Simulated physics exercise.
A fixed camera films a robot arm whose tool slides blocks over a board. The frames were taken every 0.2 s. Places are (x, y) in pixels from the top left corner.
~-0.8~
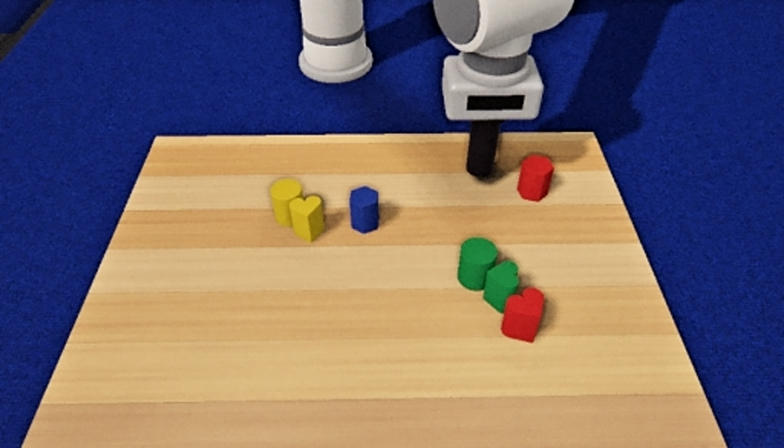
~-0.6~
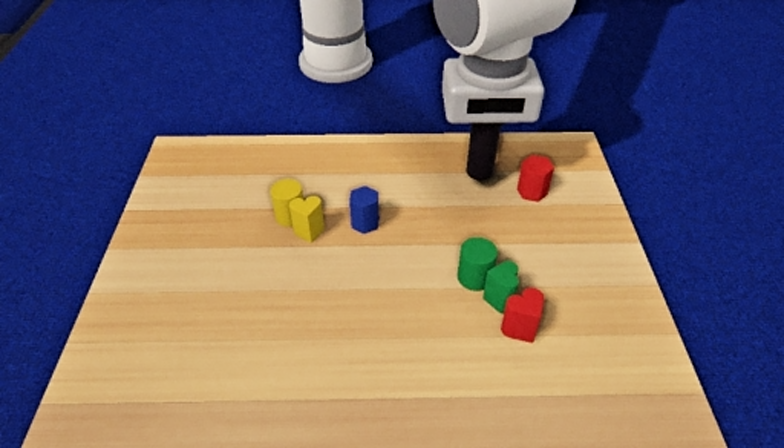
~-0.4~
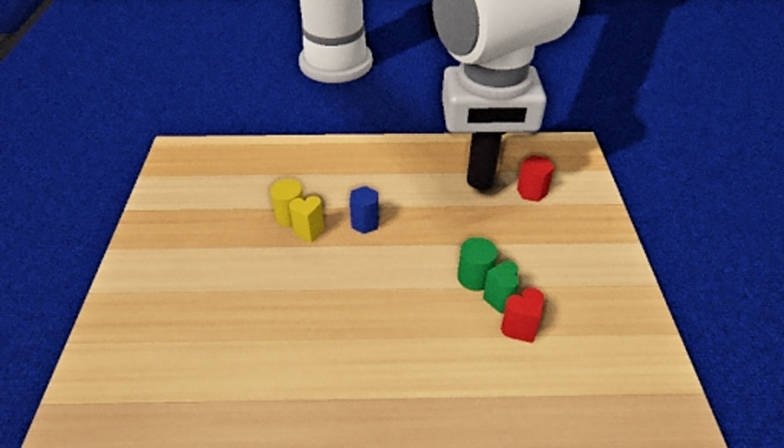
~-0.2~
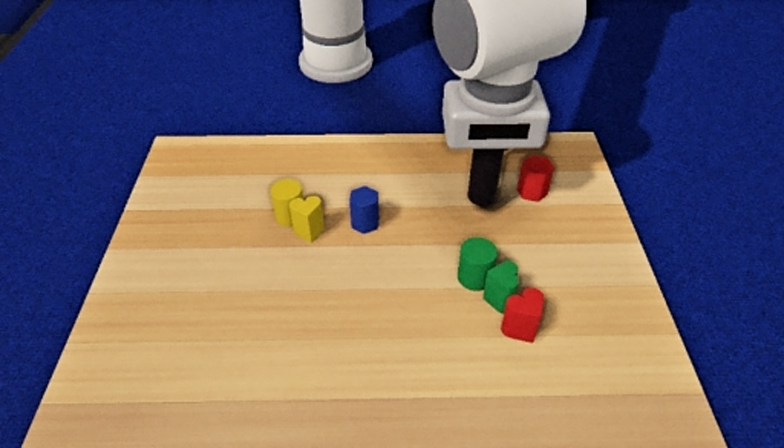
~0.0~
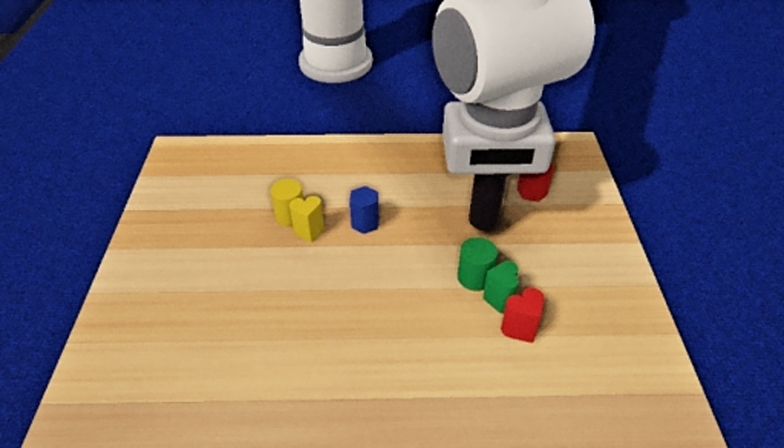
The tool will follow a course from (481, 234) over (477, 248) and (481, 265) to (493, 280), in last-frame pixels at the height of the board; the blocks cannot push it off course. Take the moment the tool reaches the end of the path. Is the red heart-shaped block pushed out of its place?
No, it doesn't check out.
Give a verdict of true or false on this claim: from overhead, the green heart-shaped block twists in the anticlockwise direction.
The statement is correct.
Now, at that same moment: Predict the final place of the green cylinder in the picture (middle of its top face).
Around (479, 274).
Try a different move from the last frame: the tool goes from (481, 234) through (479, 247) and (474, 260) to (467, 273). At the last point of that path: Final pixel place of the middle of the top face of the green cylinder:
The centre of its top will be at (474, 273).
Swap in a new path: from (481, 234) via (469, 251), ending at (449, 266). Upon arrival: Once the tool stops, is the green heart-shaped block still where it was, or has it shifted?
Right where it was.
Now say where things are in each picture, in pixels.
The first picture shows tool tip (479, 169); block tops, green cylinder (479, 250); green heart-shaped block (506, 273); red heart-shaped block (528, 302).
The second picture shows tool (480, 172); blocks unchanged.
The third picture shows tool (480, 181); blocks unchanged.
The fourth picture shows tool (482, 197); blocks unchanged.
The fifth picture shows tool (483, 220); green cylinder (479, 250); green heart-shaped block (506, 273); red heart-shaped block (528, 302).
On the path given first. Halfway along, tool (480, 244); green cylinder (479, 254).
At the end, tool (495, 267); green cylinder (479, 274); green heart-shaped block (511, 282), turned 40° anticlockwise; red heart-shaped block in place.
